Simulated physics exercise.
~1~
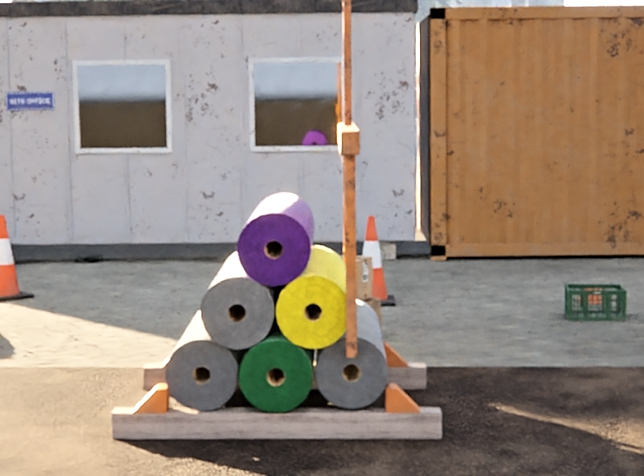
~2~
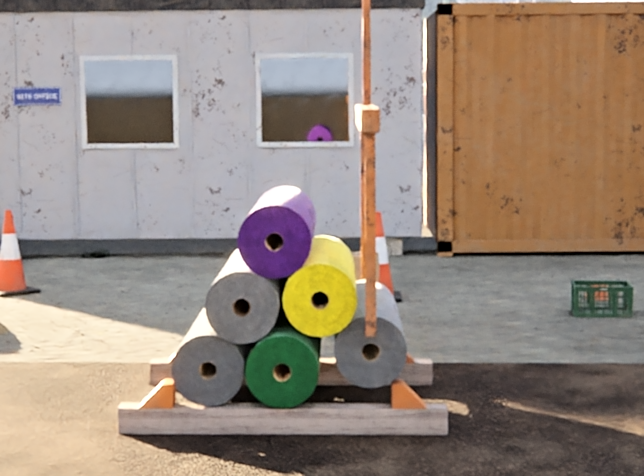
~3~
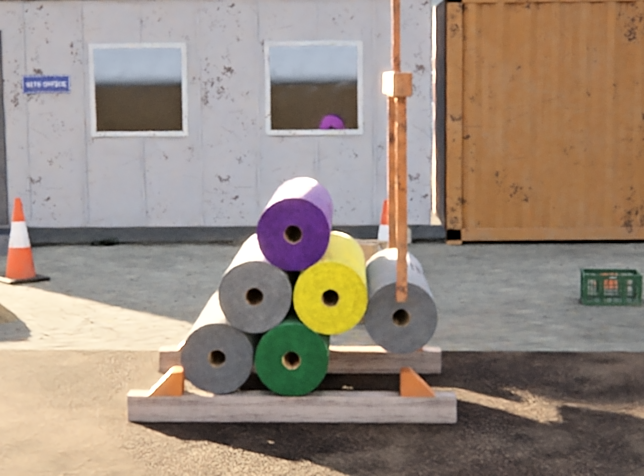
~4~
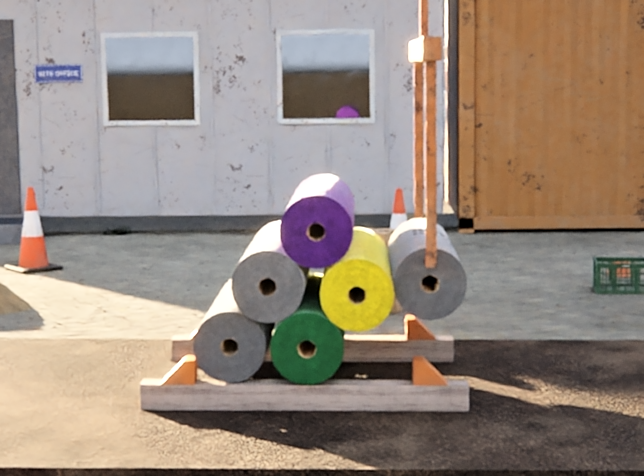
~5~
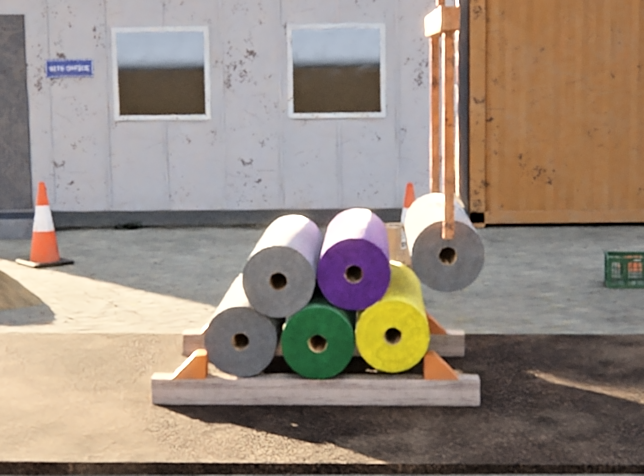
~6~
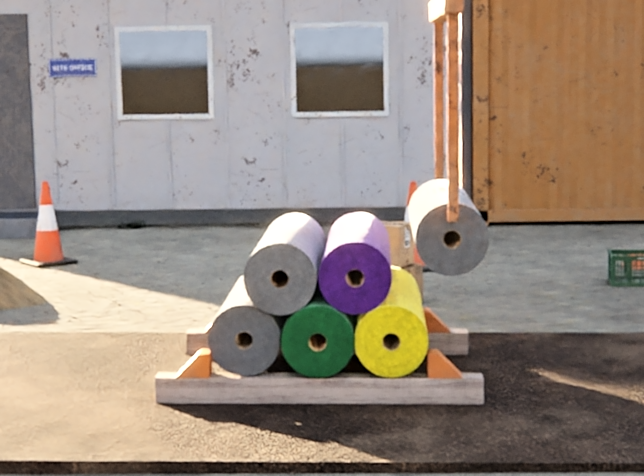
An orange beam lifts the lower right grey roll clear, and yellow and purple drop rightward.
